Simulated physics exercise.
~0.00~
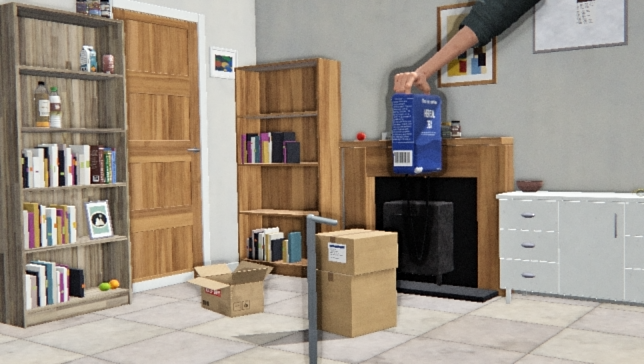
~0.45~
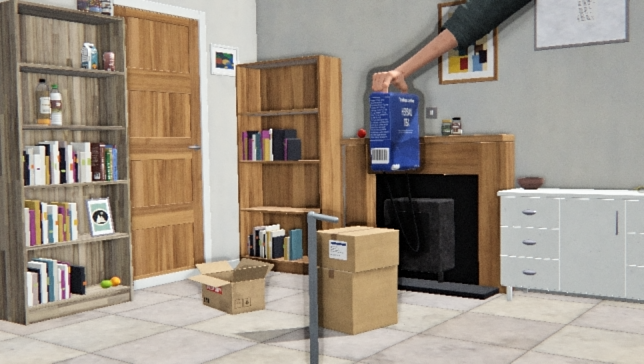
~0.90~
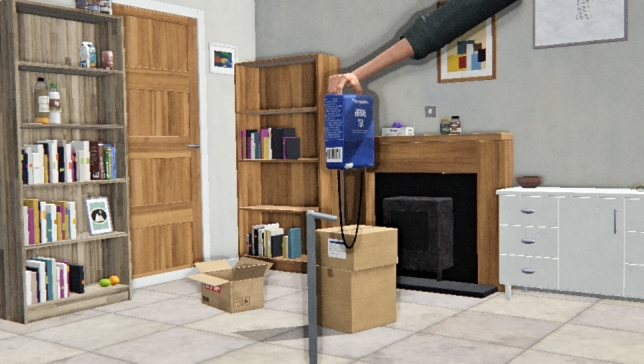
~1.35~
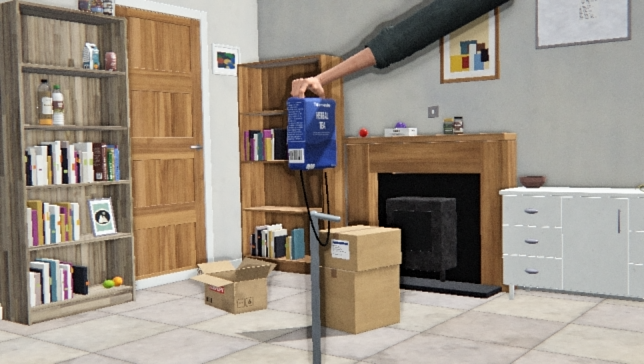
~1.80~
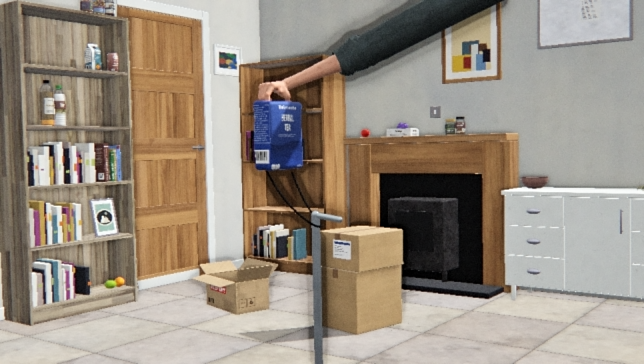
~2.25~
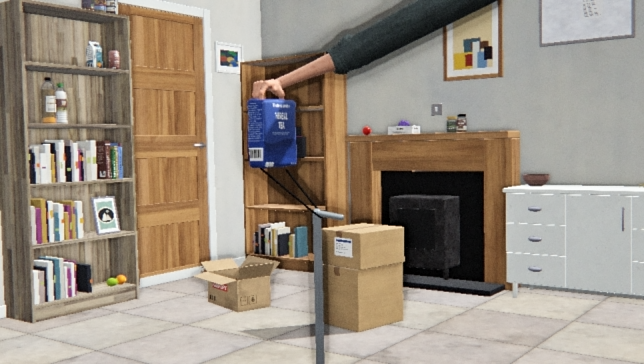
Blue bag held by a hand moving left across a living room, its dangling cord loop catching on a grey post and pulling taut.
